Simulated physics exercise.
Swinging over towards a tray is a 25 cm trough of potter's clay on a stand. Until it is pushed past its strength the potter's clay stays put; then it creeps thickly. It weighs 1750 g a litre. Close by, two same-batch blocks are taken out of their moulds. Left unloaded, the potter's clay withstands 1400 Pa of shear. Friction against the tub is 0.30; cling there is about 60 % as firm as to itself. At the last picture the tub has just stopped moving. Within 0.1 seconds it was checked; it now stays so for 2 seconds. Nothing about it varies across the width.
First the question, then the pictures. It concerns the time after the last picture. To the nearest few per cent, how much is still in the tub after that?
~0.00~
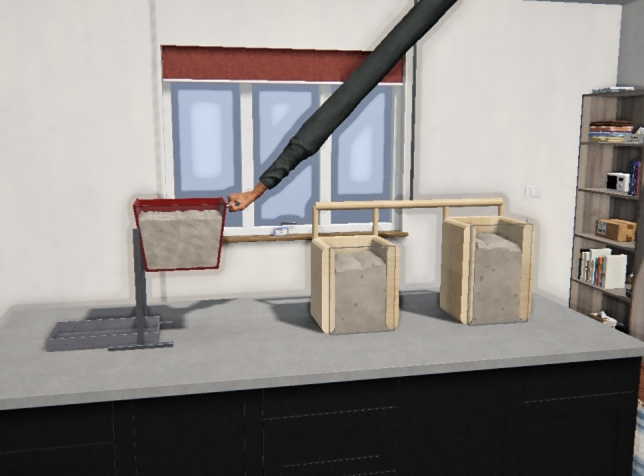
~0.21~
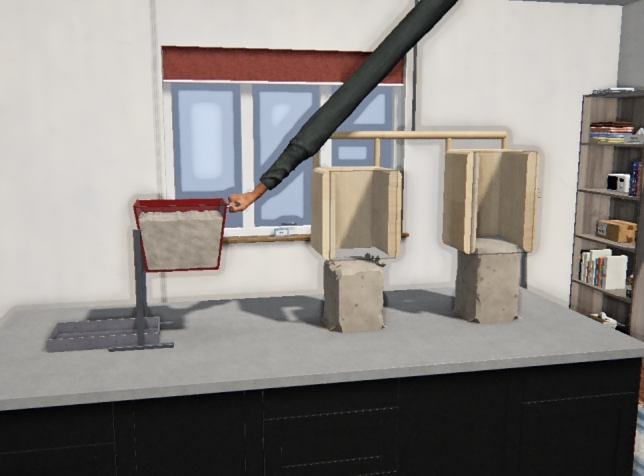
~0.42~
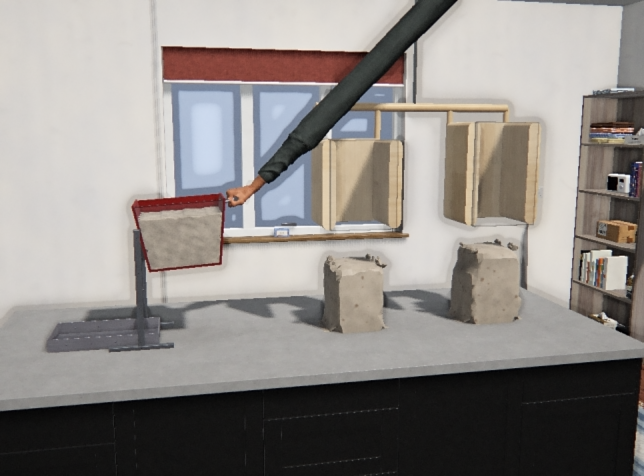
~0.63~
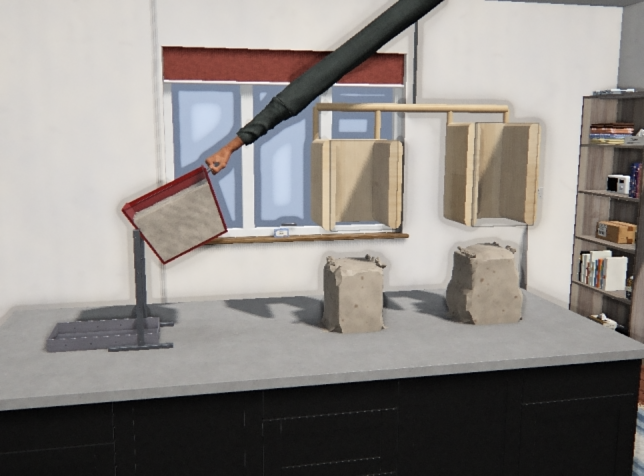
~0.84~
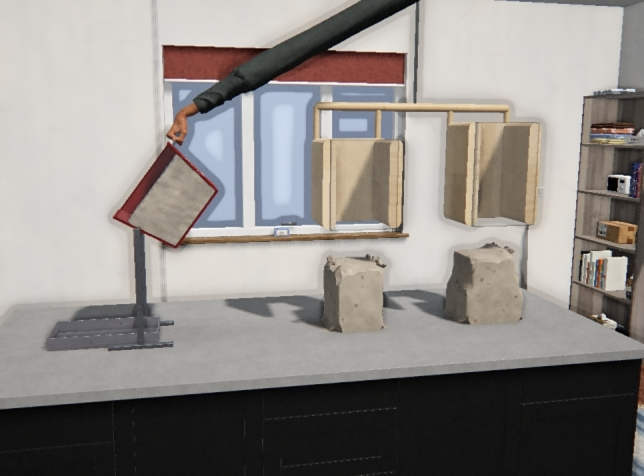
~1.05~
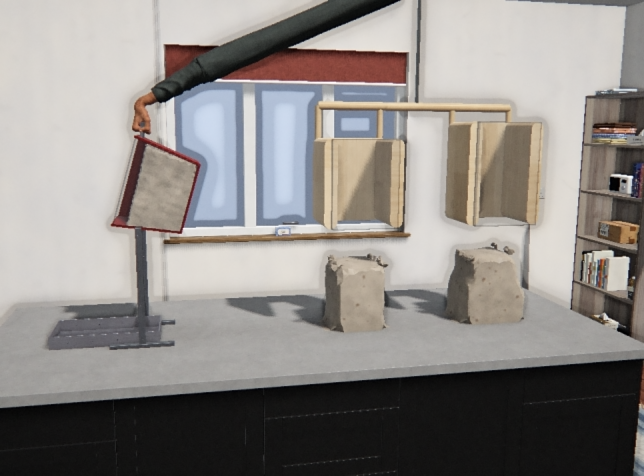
About 100 %.
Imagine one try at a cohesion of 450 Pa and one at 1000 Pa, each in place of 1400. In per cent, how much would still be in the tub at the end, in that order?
Result: 65 % for the first case, 100 % for the second.
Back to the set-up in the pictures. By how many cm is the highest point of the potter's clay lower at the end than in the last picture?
Roughly 0 cm.
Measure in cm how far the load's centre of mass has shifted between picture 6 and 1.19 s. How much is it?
Around 0 cm.
After 1.19 s, the tub is at 74 degrees and holds 100 %.
After 1.36 s, the tub is at 74 degrees and holds 100 %.
After 1.53 s, the tub is at 74 degrees and holds 100 %.
After 1.70 s, the tub is at 74 degrees and holds 100 %.
After 3.05 s, at the end, the tub is at 74 degrees and holds 100 %.
